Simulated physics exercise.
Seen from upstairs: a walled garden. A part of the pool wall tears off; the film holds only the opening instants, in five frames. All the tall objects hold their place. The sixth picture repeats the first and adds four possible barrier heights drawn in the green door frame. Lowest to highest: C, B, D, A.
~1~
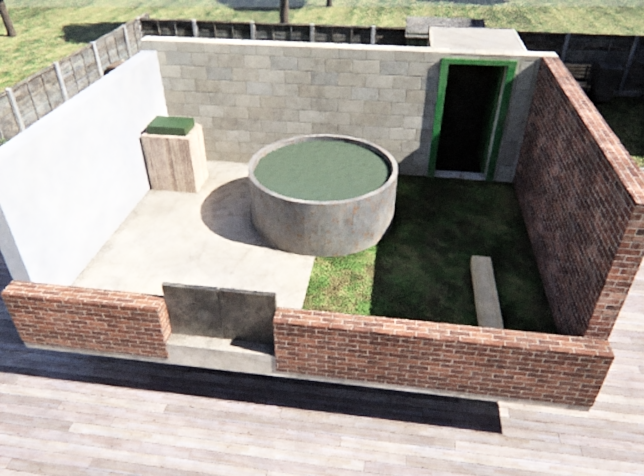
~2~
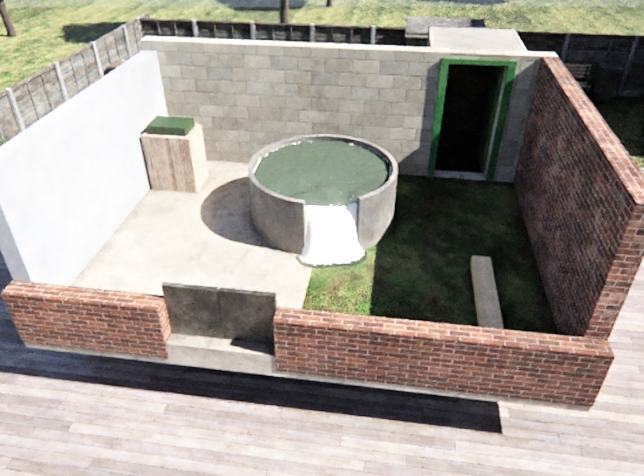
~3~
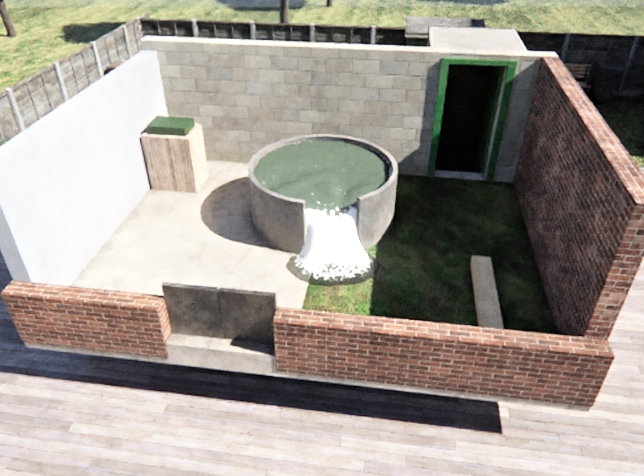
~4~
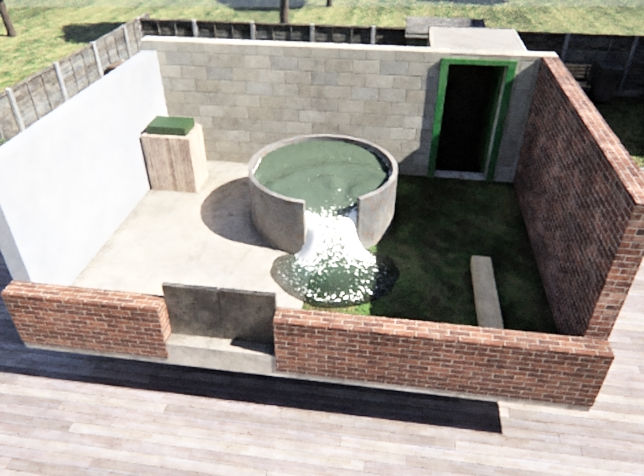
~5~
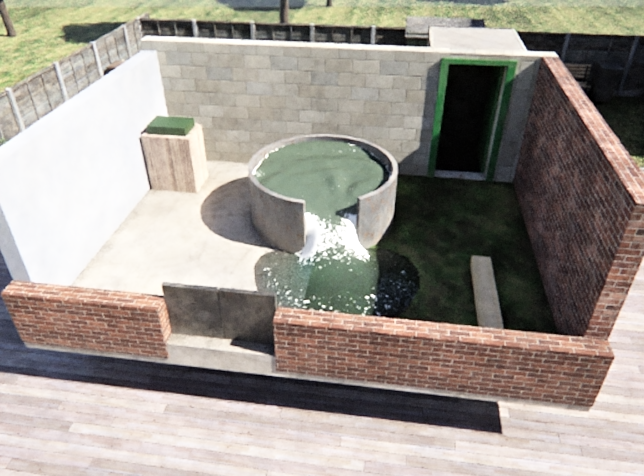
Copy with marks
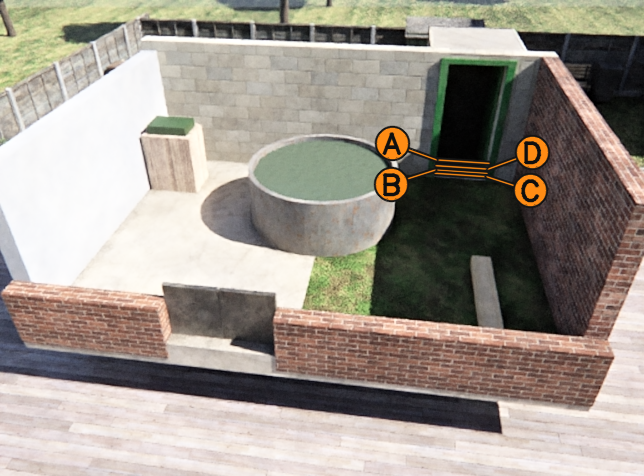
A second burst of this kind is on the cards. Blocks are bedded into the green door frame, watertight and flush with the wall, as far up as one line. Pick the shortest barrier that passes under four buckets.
Line B.
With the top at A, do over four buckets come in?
No, not at all.
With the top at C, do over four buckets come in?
Yes, that goes wrong.
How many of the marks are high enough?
Three of the four.
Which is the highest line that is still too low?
That is line C.
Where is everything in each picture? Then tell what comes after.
The first frame shows water in the pool at rest, its middle at (323, 170); foot of the green doorway at (459, 179); shut gate at (220, 298).
The second frame shows front seen at (361, 251), 1 % of the ground wet.
The third frame shows front seen at (367, 274), 3 % of the ground wet.
The fourth frame shows front seen at (354, 298), 6 % of the ground wet.
The fifth frame shows front seen at (397, 296), 11 % of the ground wet.
On the marked copy, A at (462, 161); B at (461, 171); C at (460, 175); D at (461, 167); from the bottom up C, B, D, A.
With A, nothing gets over.
With B, a splash gets over, under a bucket.
With C, about 9 bucketfuls get in.
With D, nothing gets over.
